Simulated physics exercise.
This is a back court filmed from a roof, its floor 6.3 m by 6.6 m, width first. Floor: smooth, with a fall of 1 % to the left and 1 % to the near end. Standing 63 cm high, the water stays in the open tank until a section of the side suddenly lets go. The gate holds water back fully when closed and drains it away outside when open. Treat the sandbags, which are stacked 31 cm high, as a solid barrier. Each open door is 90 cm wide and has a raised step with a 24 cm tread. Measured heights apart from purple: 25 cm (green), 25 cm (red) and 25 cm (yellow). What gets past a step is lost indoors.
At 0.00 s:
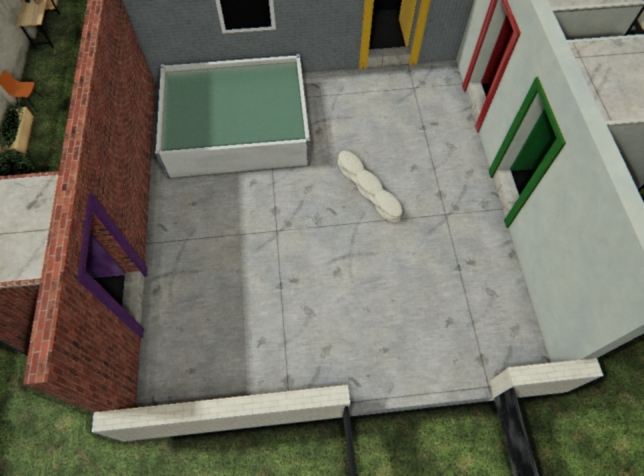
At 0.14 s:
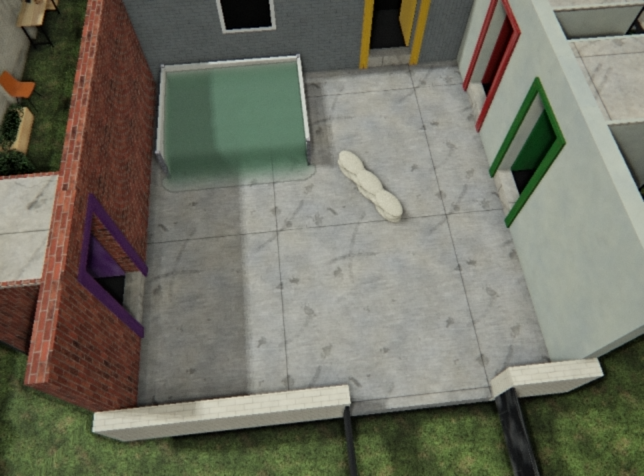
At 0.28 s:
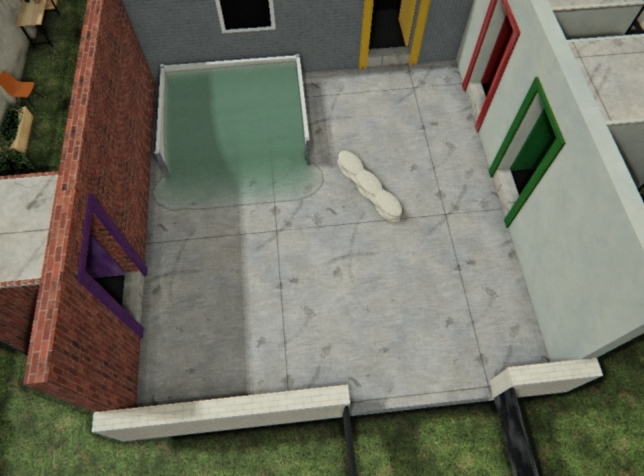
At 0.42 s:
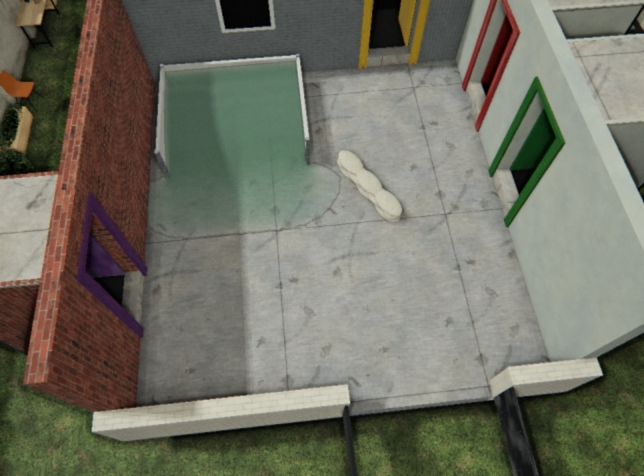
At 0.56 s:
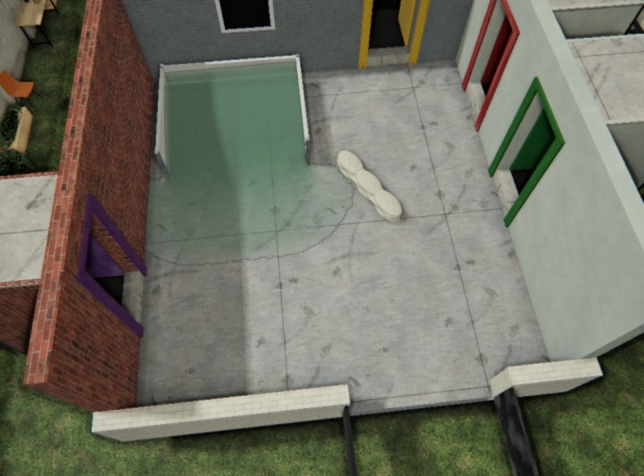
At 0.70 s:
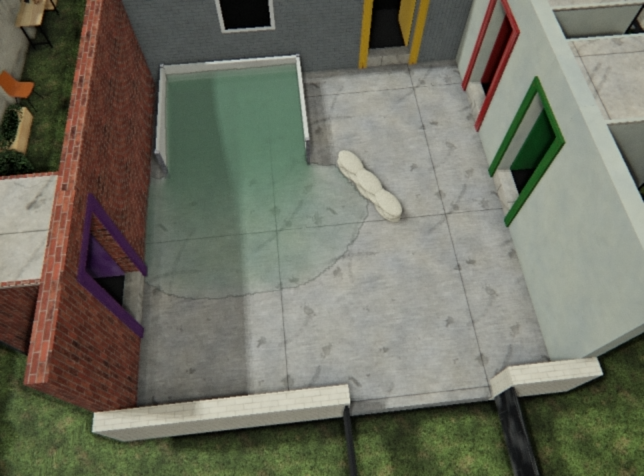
In a walled back court with coloured doorways, the near side of a tank of greenish water disappeared, and the water poured out and spread steadily across the grey floor, reaching beside the pale sandbags.
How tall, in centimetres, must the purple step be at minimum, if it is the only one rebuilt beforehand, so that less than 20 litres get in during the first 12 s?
It needs to be at least 16 cm tall.
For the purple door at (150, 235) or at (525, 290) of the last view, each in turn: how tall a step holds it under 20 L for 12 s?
Roughly 13.5 cm, then roughly 12.5 cm.
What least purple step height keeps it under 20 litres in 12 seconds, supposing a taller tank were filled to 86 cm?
The step would need to be some 23 cm high.
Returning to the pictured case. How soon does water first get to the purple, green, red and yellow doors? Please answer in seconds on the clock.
Reading them off: Purple 0.8 s, then green 5.5 s, then red 6.5 s, then yellow 8.0 s.
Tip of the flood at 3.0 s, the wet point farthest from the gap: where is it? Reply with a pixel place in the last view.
The farthest wet point sits near (520, 376) in the last view.
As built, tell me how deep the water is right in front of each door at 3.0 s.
Depths in cm: Purple 14, green 0, red 0, yellow 0.
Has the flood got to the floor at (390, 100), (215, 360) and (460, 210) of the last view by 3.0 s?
Status: Clear / submerged / clear.
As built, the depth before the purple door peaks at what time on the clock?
The level tops out near 4.0 seconds.
After 1.4 s water covers 45 % of the floor, deepest (30 cm) near (235, 408); 13 cm at the purple door, 0 litres in over its 24 cm step.
After 3.0 s water covers 60 % of the floor, deepest (42 cm) near (137, 419); 14 cm at the purple door, 0 litres in over its 24 cm step.
After 12.0 s water covers 95 % of the floor, deepest (12 cm) near (182, 86); 8 cm at the purple door, 1 litre in over its 24 cm step.
At the purple door as built, the water arrived by 0.9 s and peaked near 24 cm at 4.0 s.
Run again over the same 12 s with other heights there, 44 litres in over 13.5 cm, 13 litres over 18 cm. The limit of 20 litres is kept from about 16 cm up.
